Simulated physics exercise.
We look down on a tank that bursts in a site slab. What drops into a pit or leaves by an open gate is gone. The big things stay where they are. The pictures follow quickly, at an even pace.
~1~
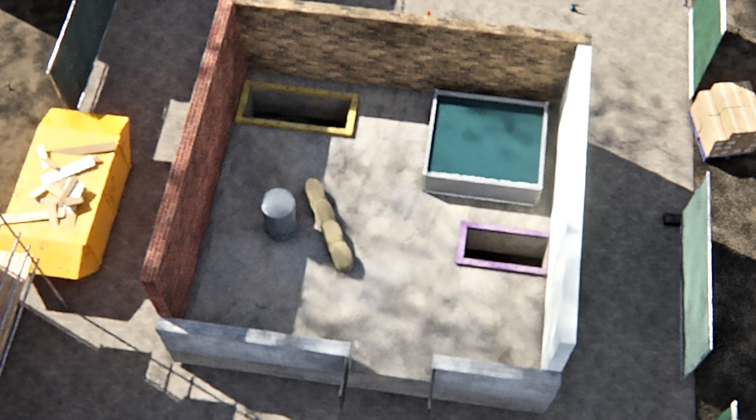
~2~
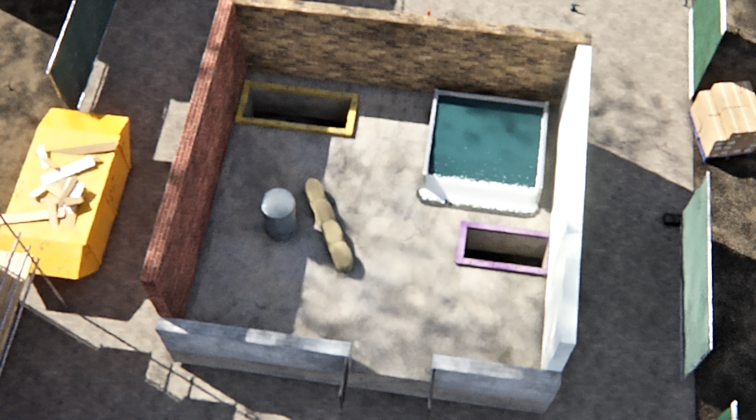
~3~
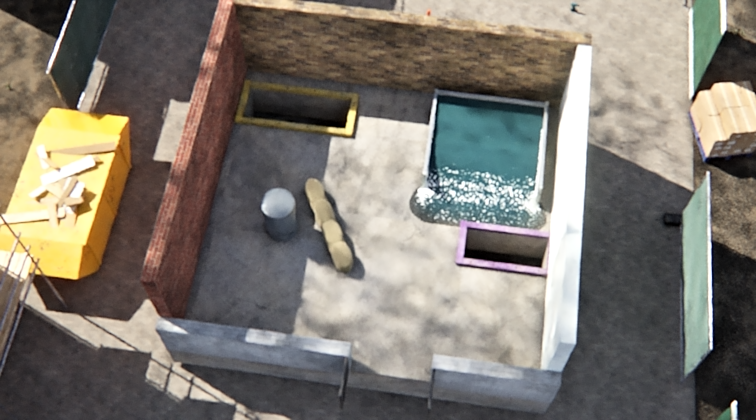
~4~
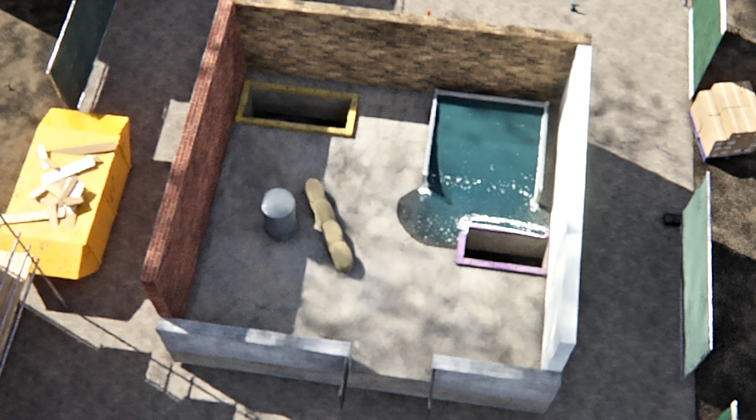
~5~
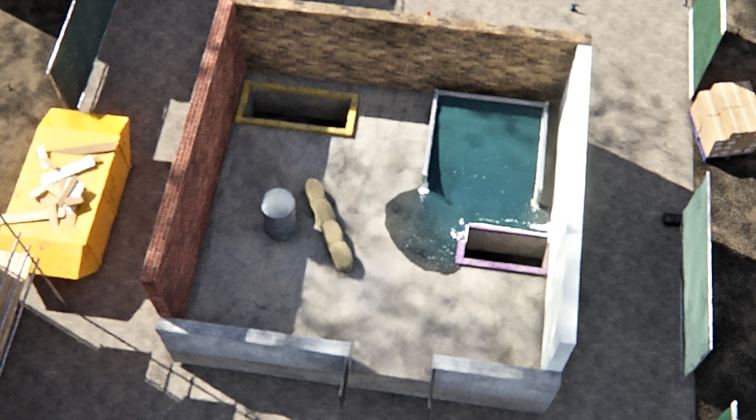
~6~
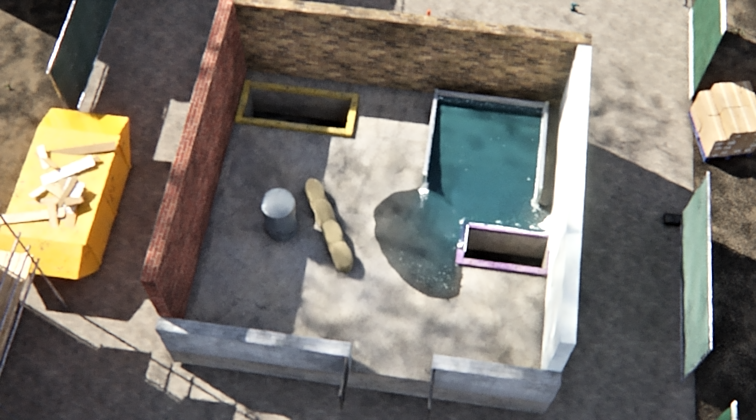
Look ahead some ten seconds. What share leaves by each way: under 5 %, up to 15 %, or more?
In the end: The gate takes more than 15 %; the purple pit takes more than 15 %; the yellow pit takes less than 5 %.
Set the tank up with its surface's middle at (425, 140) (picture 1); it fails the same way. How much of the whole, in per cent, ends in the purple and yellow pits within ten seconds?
Per cent: Purple 8, yellow 0.
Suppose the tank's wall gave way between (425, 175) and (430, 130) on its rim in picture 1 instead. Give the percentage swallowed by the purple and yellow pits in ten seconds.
Parts in a hundred: Purple 0, yellow 8.
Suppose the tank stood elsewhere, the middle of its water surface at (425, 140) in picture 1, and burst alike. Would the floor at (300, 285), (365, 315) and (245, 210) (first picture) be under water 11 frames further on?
In turn: Free of water, covered, free of water.
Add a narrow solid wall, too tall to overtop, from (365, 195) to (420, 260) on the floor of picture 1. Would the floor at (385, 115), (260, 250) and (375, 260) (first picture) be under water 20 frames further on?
As listed: Flooded, not flooded, clear.
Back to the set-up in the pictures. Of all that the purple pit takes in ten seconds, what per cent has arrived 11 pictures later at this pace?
Roughly 75 per cent.
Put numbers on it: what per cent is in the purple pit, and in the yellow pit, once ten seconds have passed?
About 30 and 0 per cent.
A moment on, water covers 25 % of the floor; the gate 0 %, the purple pit 13 %, the yellow pit 0 %.
Next, water covers 35 % of the floor; the gate 3 %, the purple pit 23 %, the yellow pit 0 %.
Then, water covers 45 % of the floor; the gate 9 %, the purple pit 29 %, the yellow pit 0 %.
Later, water covers 70 % of the floor; the gate 15 %, the purple pit 30 %, the yellow pit 0 %.
In the end, water covers 95 % of the floor; the gate 19 %, the purple pit 30 %, the yellow pit 0 %.
